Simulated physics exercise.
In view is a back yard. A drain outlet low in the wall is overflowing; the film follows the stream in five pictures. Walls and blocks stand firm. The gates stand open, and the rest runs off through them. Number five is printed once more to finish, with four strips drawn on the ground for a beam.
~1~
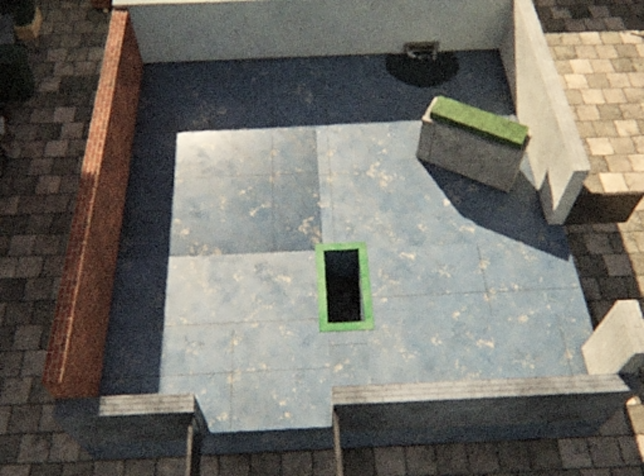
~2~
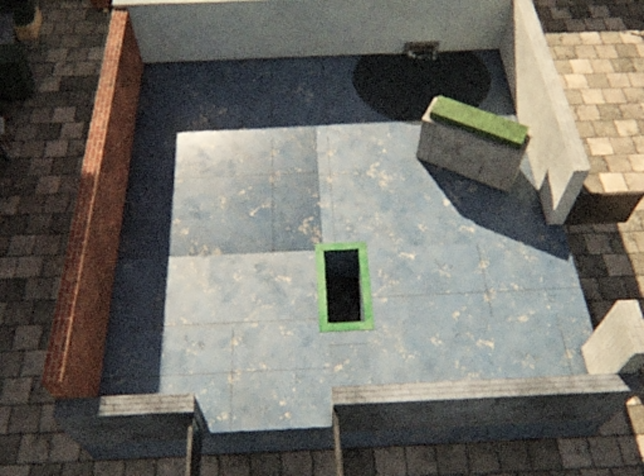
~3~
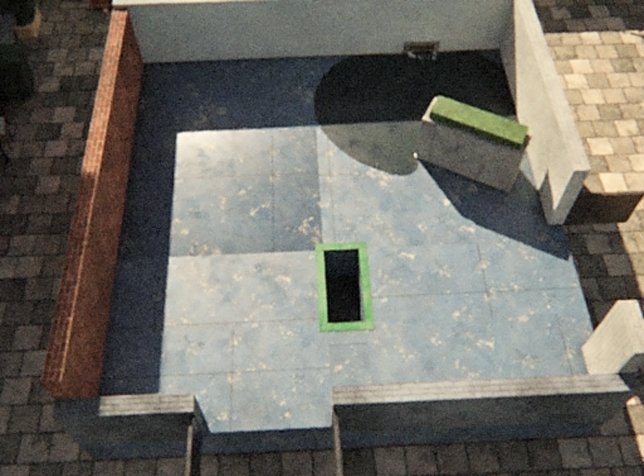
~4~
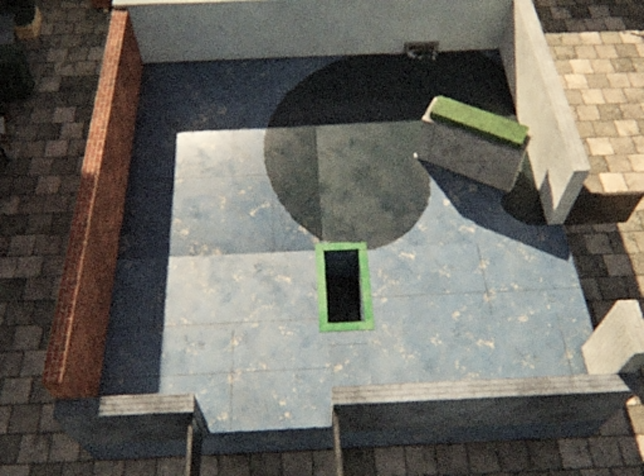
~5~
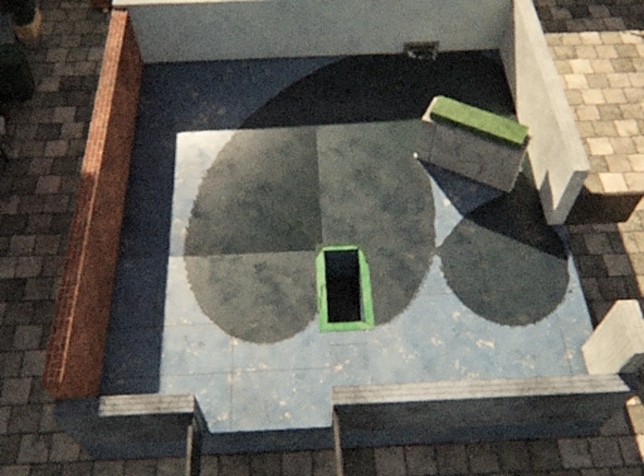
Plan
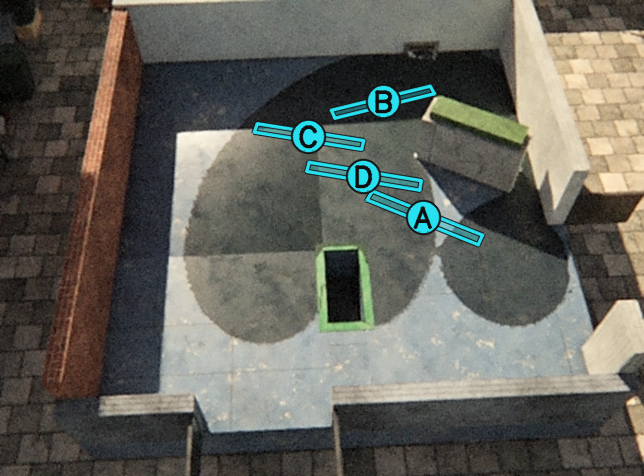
In the video, a dark patch of water spreads from an outlet in the back wall of a walled yard, widening across the paving and around a green-topped block until it reaches a green-edged drain pit near the middle.
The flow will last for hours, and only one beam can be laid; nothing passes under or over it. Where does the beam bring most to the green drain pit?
The answer is position C.
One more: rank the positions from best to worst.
The order is C, A, B, D.
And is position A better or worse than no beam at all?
Worse.
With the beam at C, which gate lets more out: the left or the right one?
The left one.
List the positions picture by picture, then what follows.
In the first picture, outfall at (421, 47); green drain pit at (344, 285); open gate at (267, 413); open gate at (564, 283); 2 % of the ground under water, visible out to (409, 81); green drain pit still dry.
In the second picture, 8 % of the ground under water, visible out to (376, 109); green drain pit still dry.
In the third picture, 17 % of the ground under water, visible out to (361, 160); green drain pit still dry.
In the fourth picture, 29 % of the ground under water, visible out to (315, 230); green drain pit still dry.
In the fifth picture, 46 % of the ground under water, visible out to (225, 320); green drain pit taking water.
In cyan, A from (369, 195) to (480, 239); B from (333, 114) to (432, 89); C from (255, 127) to (362, 144); D from (308, 166) to (420, 185).
For position A, about 13 % of the stream goes into the green drain pit, about 85 % out by the gates.
For position B, about 9 % of the stream goes into the green drain pit, about 90 % out by the gates.
For position C, about 25 % of the stream goes into the green drain pit, about 73 % out by the gates.
For position D, about 4 % of the stream goes into the green drain pit, about 94 % out by the gates.
